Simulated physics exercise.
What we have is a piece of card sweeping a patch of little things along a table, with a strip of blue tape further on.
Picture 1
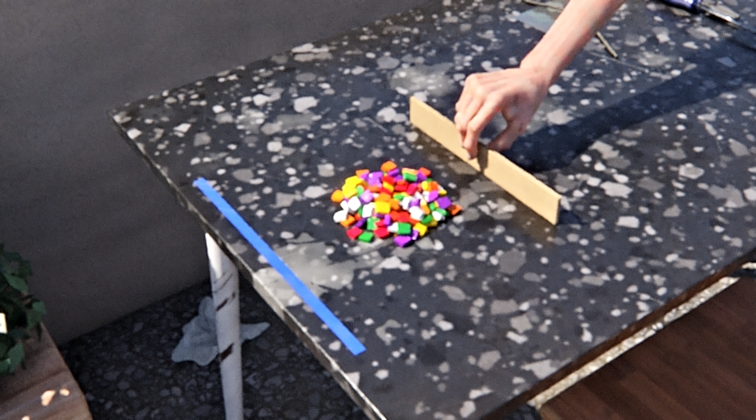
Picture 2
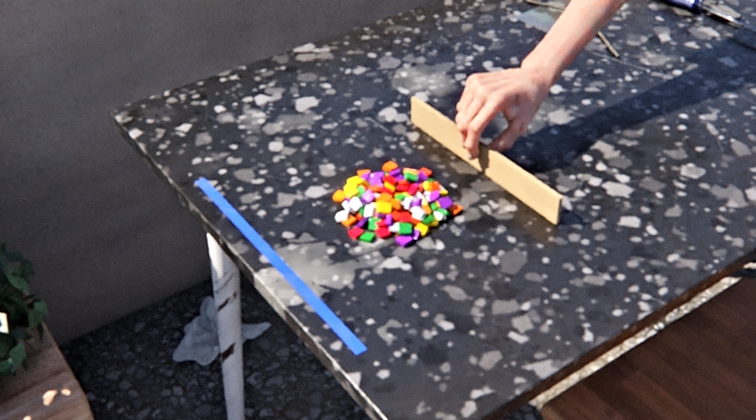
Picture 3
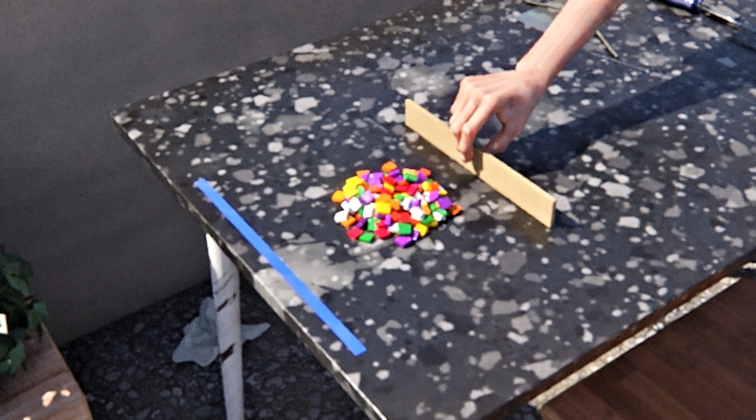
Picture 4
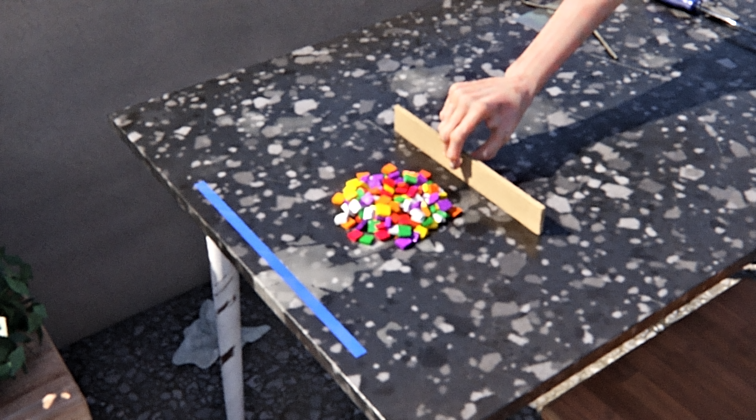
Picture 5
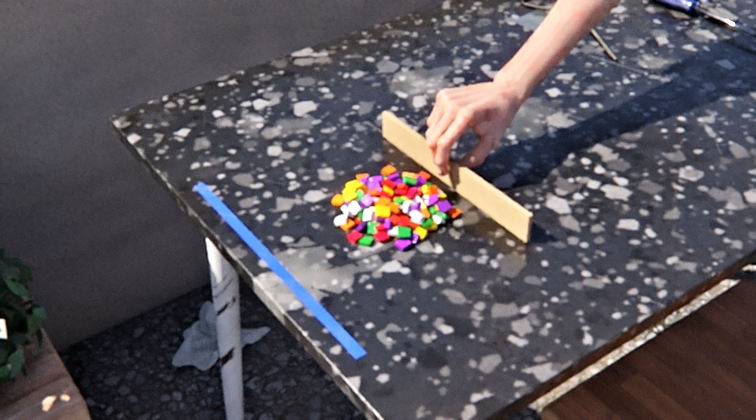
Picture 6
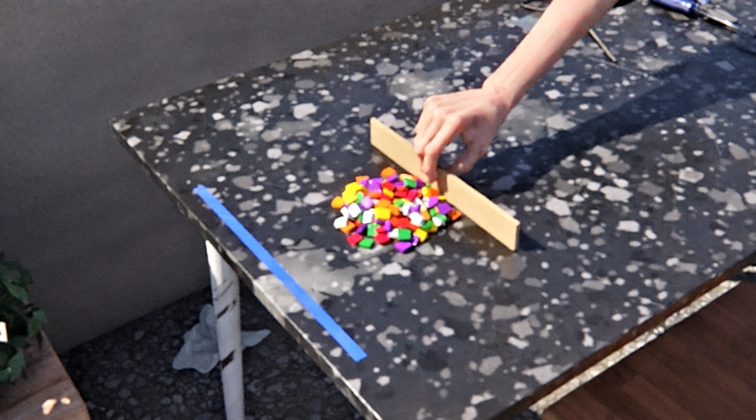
A heap of brightly coloured little tiles, red, orange, purple, green, yellow and white, sits on a dark speckled tabletop, seen from above at an angle in sunlight. Blue tape runs near the table's left edge, above a pale leg, with leaves at lower left. A hand holds a tan strip still, then slides it left to the heap, nudging a few tiles, while the camera stays steady.
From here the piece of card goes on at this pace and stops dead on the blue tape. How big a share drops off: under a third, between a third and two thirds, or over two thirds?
The floor gets more than two thirds.
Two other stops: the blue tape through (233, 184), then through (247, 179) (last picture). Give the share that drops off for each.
Near 30 % and 10 %.
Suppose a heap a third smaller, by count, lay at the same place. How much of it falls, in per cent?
Roughly 80 in a hundred.
Soon after the last picture, piece of card still moving, near (355, 204); heap all on the table, its front near (292, 265).
A little later, piece of card stopped at the blue tape; heap about two thirds over the edge.
Later still, piece of card stopped at the blue tape; heap most over the edge.
At rest, piece of card stopped at the blue tape; heap most over the edge.
